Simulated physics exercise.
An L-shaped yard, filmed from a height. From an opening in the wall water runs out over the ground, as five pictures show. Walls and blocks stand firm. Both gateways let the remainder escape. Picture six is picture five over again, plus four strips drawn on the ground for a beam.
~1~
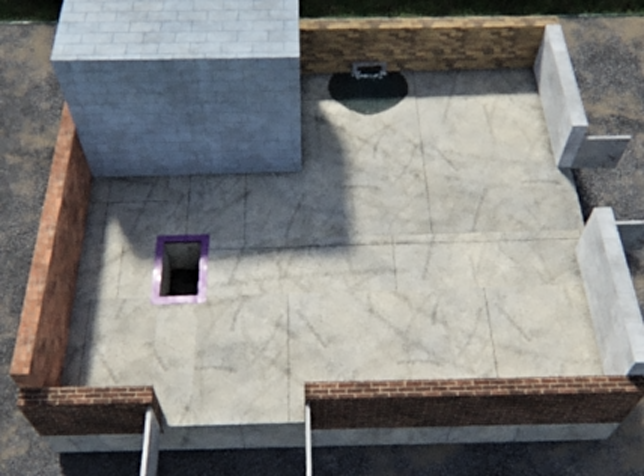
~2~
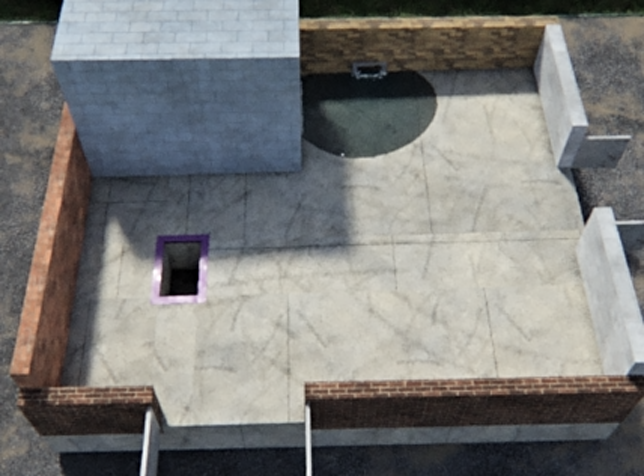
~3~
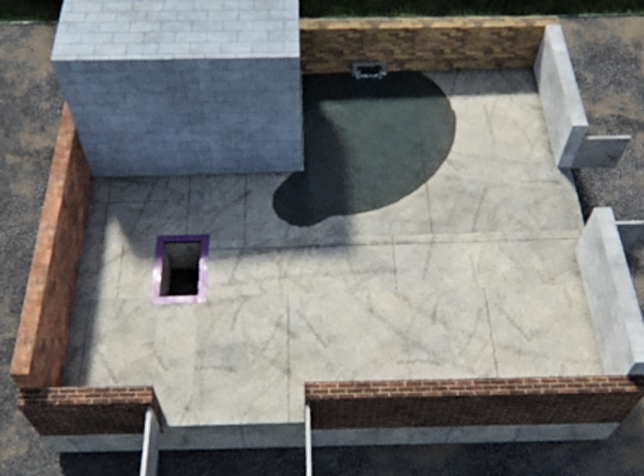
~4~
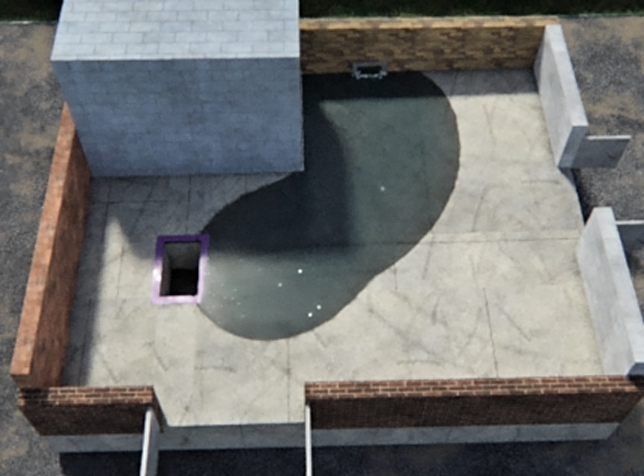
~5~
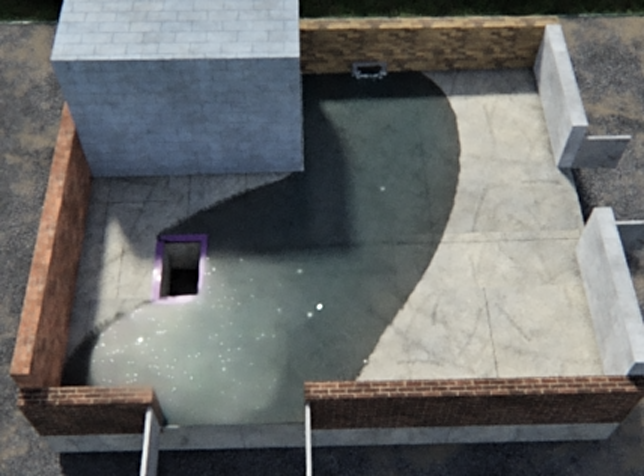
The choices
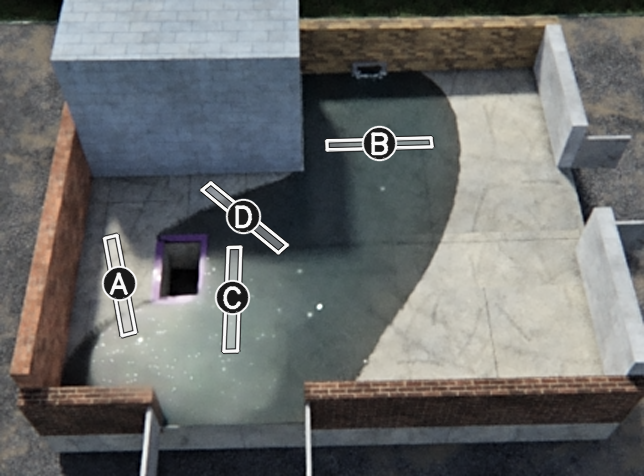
In this clip, dark water spreads from an outfall at the back wall of an L-shaped walled yard, widening across the pale ground toward the lower left until it reaches the purple-edged drain pit and the front wall's open gate.
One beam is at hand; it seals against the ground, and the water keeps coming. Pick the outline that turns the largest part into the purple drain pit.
The answer is position A.
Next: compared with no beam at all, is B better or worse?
Worse.
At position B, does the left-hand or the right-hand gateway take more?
The left gate.
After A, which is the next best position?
B.
On the marked copy, A from (110, 236) to (128, 333); B from (327, 145) to (431, 142); C from (230, 351) to (234, 247); D from (206, 186) to (282, 248).
With A, about 25 % of the stream runs into the purple drain pit, about 74 % out by the gates.
With B, about 17 % of the stream runs into the purple drain pit, about 80 % out by the gates.
With C, about 11 % of the stream runs into the purple drain pit, about 86 % out by the gates.
With D, about 10 % of the stream runs into the purple drain pit, about 89 % out by the gates.
